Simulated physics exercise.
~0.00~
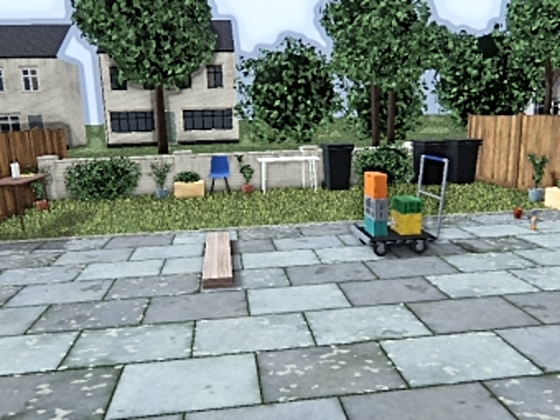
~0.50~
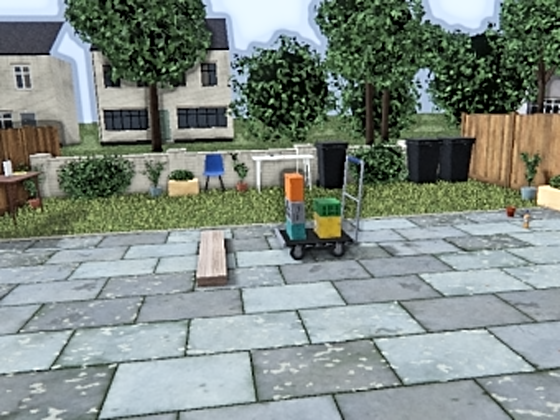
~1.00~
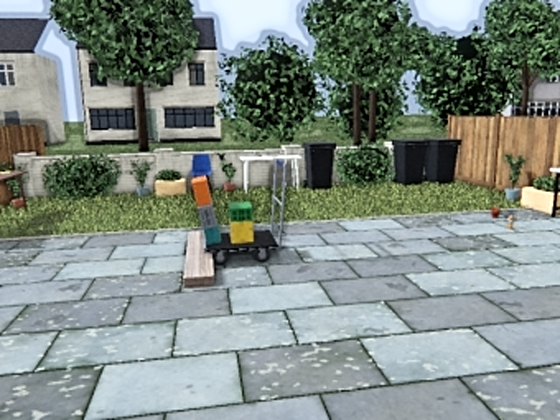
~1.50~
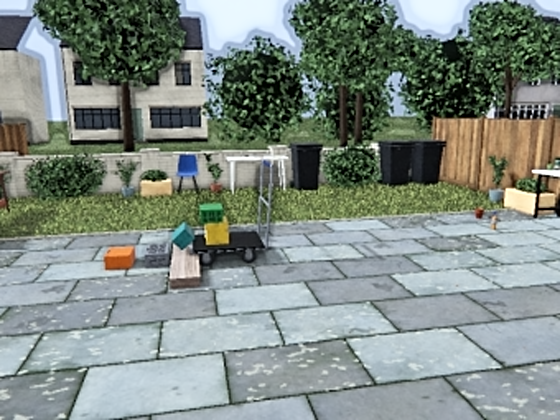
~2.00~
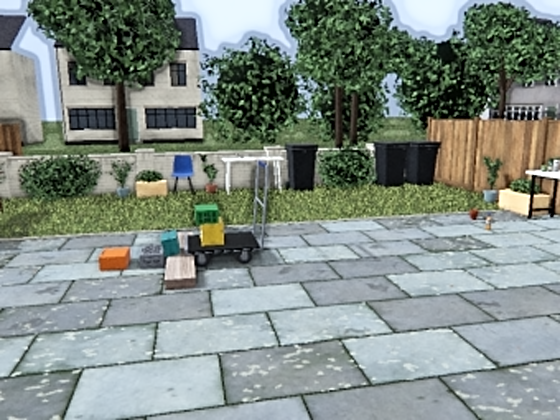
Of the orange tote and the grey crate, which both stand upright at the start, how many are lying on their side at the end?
Two of them are, as both the orange tote and the grey crate end up on their side on the paving past the kerb.
